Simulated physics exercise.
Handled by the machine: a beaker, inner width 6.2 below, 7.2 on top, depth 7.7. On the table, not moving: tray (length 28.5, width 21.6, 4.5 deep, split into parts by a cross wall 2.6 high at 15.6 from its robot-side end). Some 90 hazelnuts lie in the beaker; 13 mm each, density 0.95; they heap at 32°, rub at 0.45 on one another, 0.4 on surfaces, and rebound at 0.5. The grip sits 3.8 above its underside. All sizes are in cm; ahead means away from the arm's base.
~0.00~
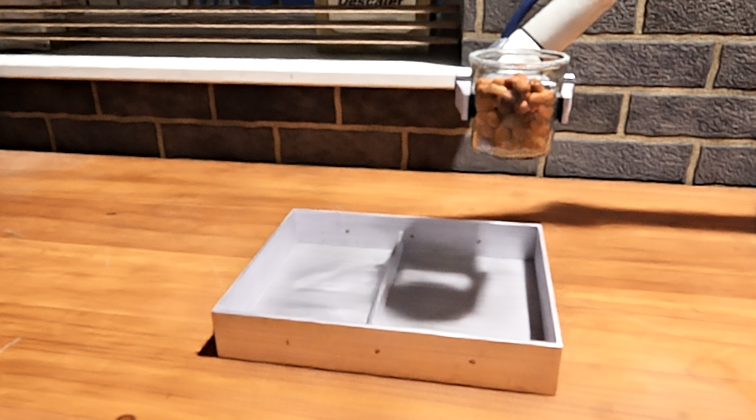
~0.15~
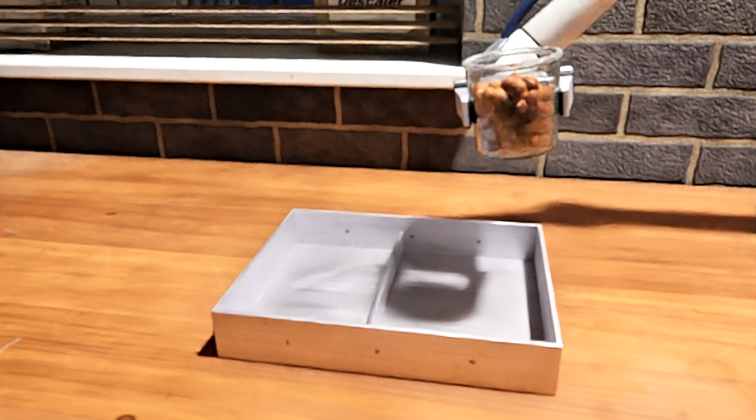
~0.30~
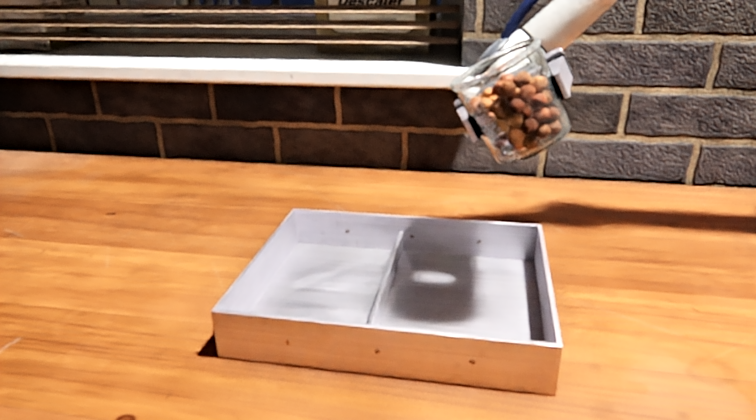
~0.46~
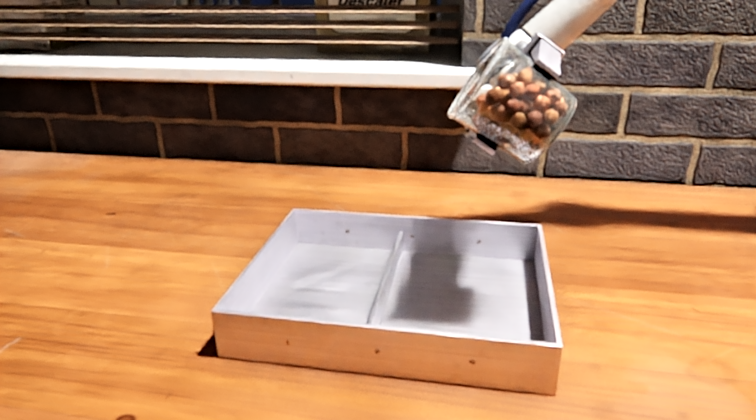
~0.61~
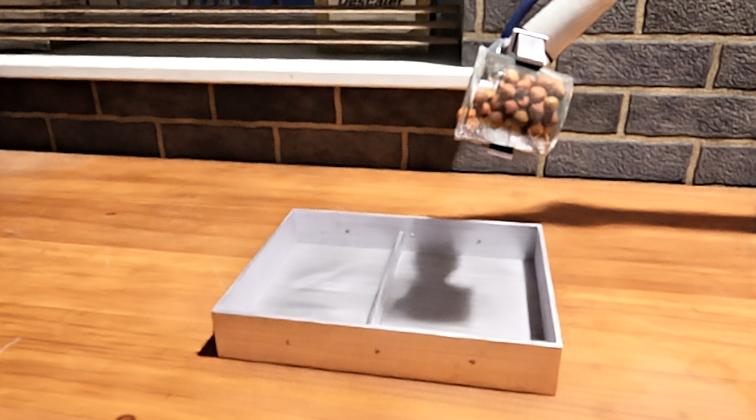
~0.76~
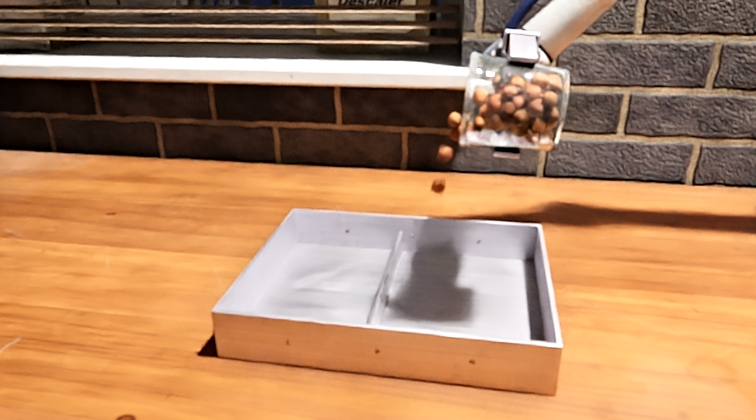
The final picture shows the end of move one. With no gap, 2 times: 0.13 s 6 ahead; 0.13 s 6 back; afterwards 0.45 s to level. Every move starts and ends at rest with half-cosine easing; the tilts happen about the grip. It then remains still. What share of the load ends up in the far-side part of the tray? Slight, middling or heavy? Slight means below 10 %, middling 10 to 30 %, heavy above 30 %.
Heavy.
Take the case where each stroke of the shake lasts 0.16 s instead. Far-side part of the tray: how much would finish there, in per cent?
I'd expect close to 60 per cent then.
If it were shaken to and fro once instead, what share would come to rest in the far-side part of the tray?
That share would be near 65 percent.
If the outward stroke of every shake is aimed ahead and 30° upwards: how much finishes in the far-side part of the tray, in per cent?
85 %.
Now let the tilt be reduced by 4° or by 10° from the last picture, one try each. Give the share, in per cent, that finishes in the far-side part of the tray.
First try near 70 %, second near 50 %.
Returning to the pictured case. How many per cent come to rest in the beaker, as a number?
I'd estimate close to 0 percent finishes there.
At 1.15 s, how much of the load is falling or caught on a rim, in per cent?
Around 1 percent of the load.
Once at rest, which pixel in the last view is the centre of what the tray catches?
I'd point to somewhere near (322, 287).
After 1.15 s, tilted 85° forward, highest piece 20 above the table; 58 in the far-side part, 16 in the robot-side part, 12 in the beaker, 1 in flight or on a rim.
After 1.54 s, tilted 33° forward, highest piece 6 above the table; 66 in the far-side part, 21 in the robot-side part.
After 1.93 s, level, highest piece 2 above the table; 66 in the far-side part, 21 in the robot-side part.
After 2.98 s, level, highest piece 2 above the table; 66 in the far-side part, 21 in the robot-side part.
At rest, 66 in the far-side part, 21 in the robot-side part. That is 76 % in the far-side part of the tray.
